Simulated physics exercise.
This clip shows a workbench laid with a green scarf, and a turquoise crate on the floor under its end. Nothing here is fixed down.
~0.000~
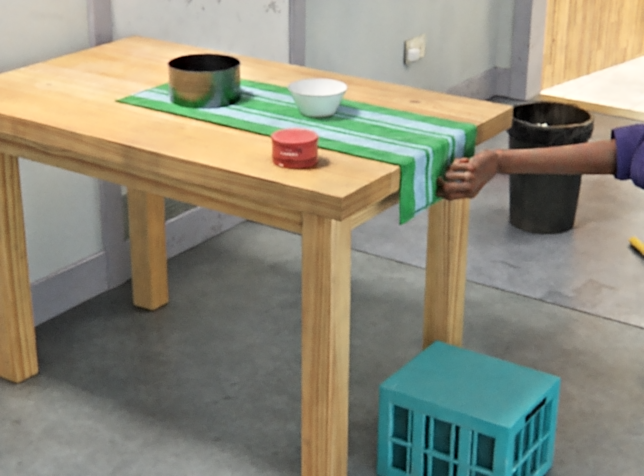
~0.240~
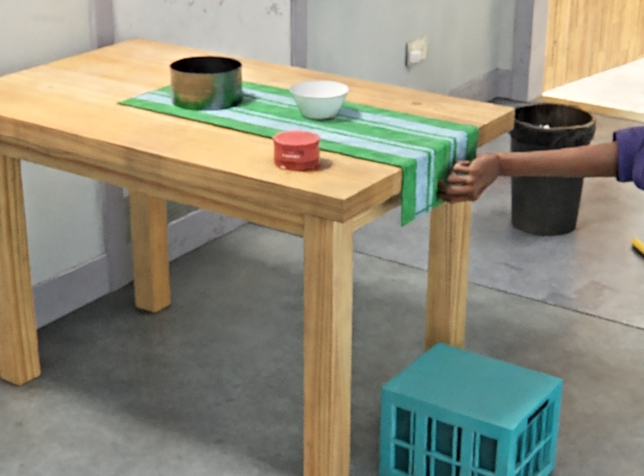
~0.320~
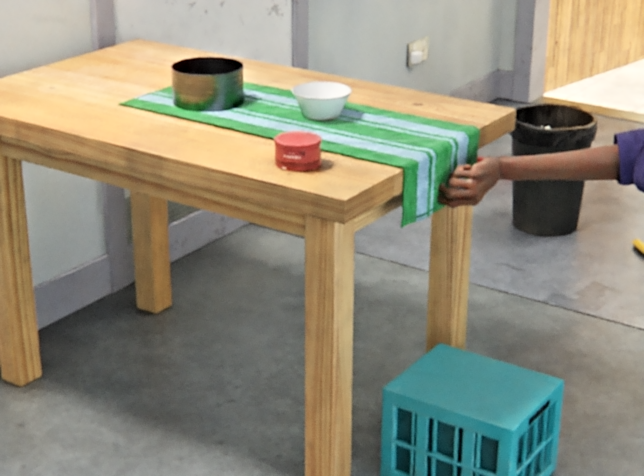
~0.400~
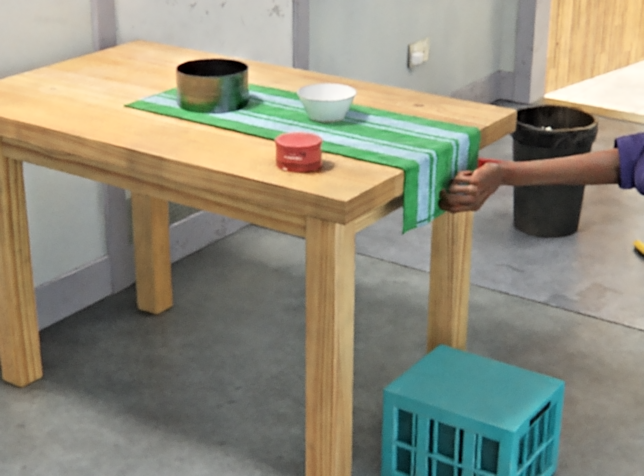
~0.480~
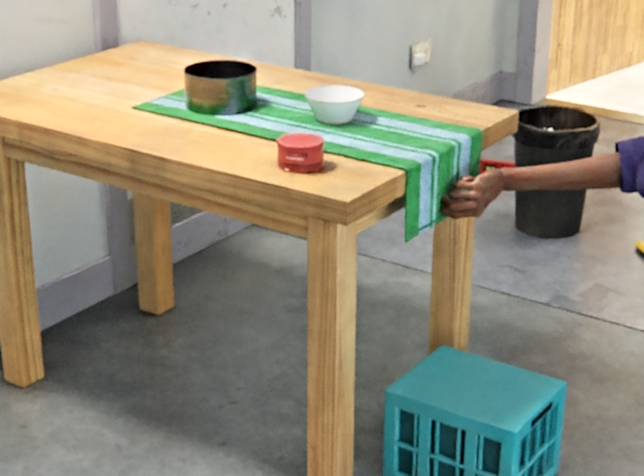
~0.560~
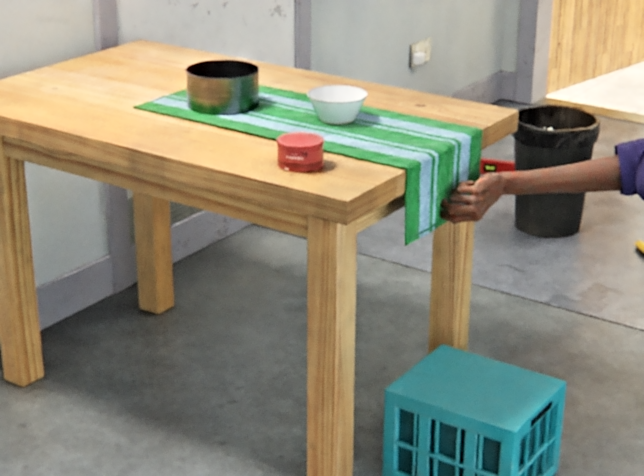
A green striped cloth slides slightly right under a hand's pull, carrying the pot and white bowl.
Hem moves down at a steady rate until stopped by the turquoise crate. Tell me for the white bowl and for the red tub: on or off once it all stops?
White bowl: Off, red tub: On.
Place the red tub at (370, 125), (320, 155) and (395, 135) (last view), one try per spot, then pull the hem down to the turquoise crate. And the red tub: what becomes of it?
In the first case it is lost over the side, in the second it remains in place, and in the third it is lost over the side.
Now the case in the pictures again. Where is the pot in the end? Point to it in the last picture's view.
(356, 114).
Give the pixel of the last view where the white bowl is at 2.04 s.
Roughly at (417, 123).
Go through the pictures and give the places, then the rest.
The first picture shows scarf end (400, 225); white bowl (318, 87); red tub (295, 135); pot (204, 62); top of the crate (478, 400).
The second picture shows scarf end (402, 227), far hem (117, 103); red tub (297, 137); red tub stands beside the cloth.
The third picture shows scarf end (401, 227); white bowl (322, 90).
The fourth picture shows scarf end (402, 234), far hem (124, 106); red tub (299, 139).
The fifth picture shows scarf end (406, 243); white bowl (335, 93).
The sixth picture shows scarf end (405, 245), far hem (133, 107); white bowl (337, 93); red tub (300, 139); top of the crate (484, 404).
Around 2.04 s, hem going down; bowl carried along near (417, 123); tub as before.
Around 3.10 s, hem on the crate; bowl down below near (485, 338); tub as before.
Finally, hem on the crate; bowl down below near (485, 338); tub as before. The white bowl goes over the edge and the red tub keeps clear of the edge.
